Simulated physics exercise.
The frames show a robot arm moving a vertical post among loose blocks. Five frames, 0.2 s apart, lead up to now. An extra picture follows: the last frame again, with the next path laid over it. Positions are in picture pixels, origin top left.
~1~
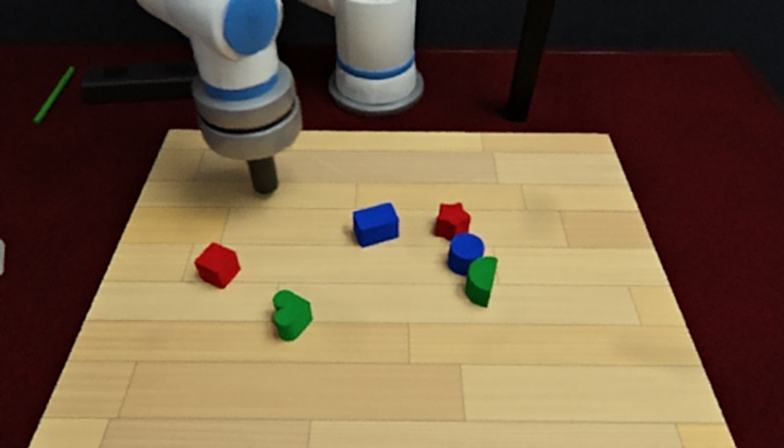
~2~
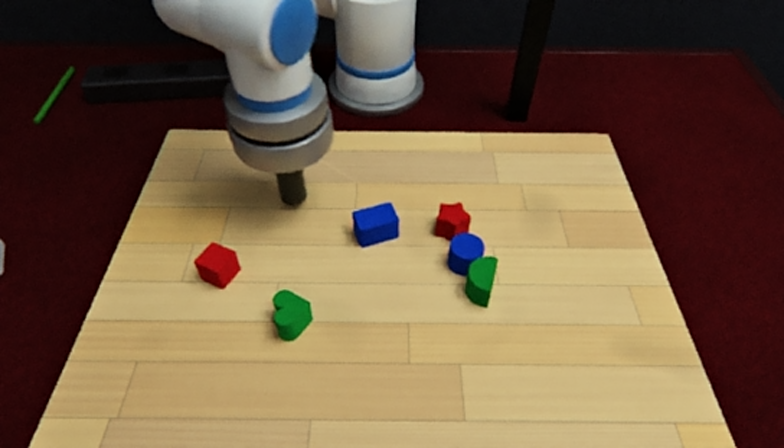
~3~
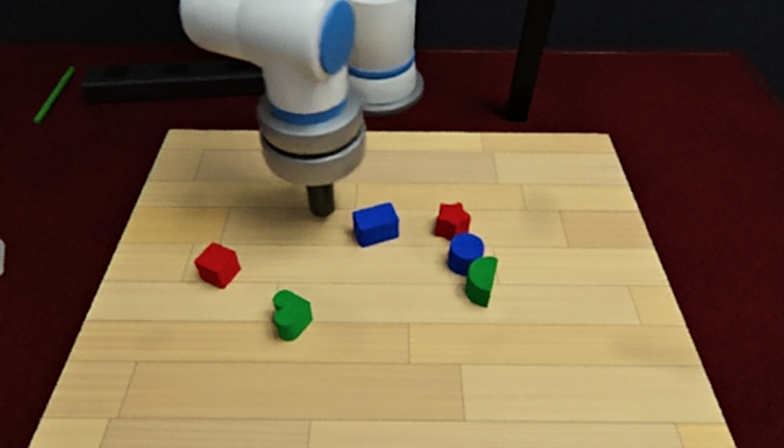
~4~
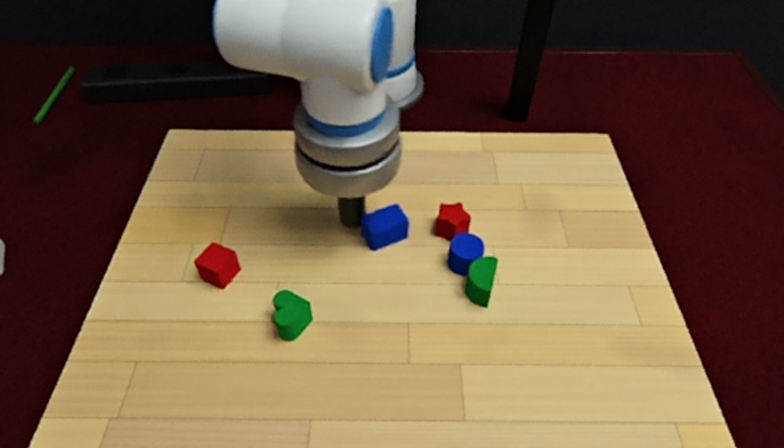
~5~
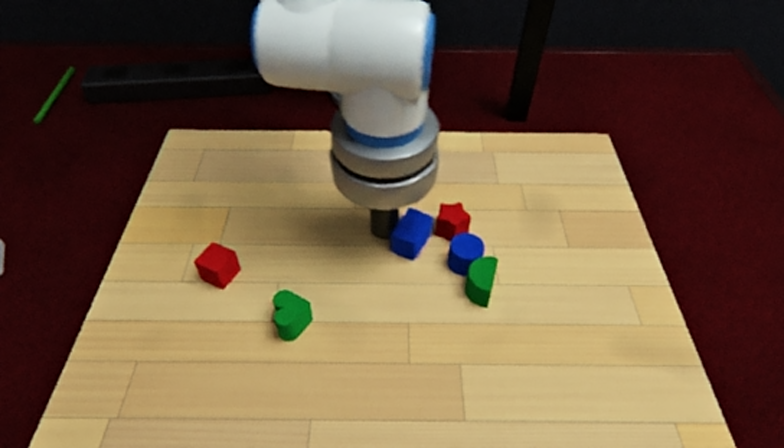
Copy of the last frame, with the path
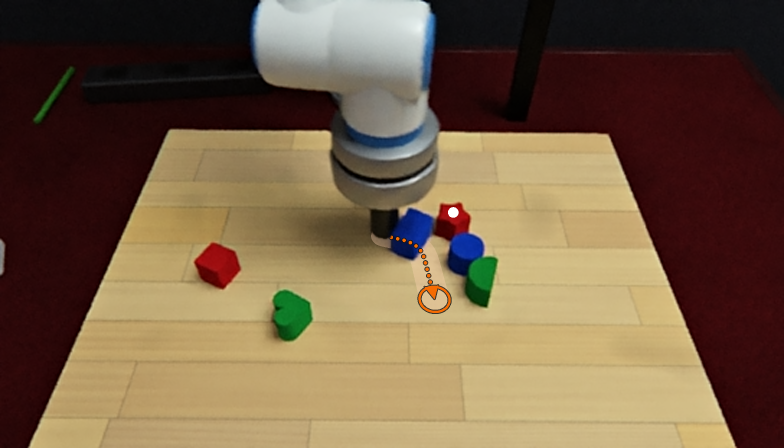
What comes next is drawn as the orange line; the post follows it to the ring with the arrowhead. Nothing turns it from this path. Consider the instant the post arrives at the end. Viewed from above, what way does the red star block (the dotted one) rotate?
Looking down on the board, it turns counter-clockwise.
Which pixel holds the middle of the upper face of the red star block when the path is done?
It is going to be at (471, 213).
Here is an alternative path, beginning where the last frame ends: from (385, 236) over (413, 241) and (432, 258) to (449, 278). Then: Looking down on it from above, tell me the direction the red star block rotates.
Counterclockwise from above.
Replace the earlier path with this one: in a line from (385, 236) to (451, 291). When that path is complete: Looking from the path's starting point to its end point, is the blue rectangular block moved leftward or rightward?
Facing from start to end, it will go to the left.
The line goes from (385, 236) over (415, 245) and (427, 270) to (435, 299); the dot is on the red star block.
What follows on the original path. One third of the way, post (417, 239); blue rectangular block (446, 232), turned 20° anticlockwise; red star block (470, 213), turned 45° anticlockwise; blue round block (477, 246); green half-round block (488, 273), turned 15° clockwise.
Two thirds of the way, post (428, 264); blue rectangular block (455, 239), turned 35° anticlockwise; red star block (471, 213), turned 50° anticlockwise; blue round block (490, 247); green half-round block (490, 275), turned 25° clockwise.
At the end, post (435, 292); blue rectangular block (455, 239), turned 35° anticlockwise; red star block (471, 213), turned 50° anticlockwise; blue round block (490, 247); green half-round block (490, 275), turned 25° clockwise.
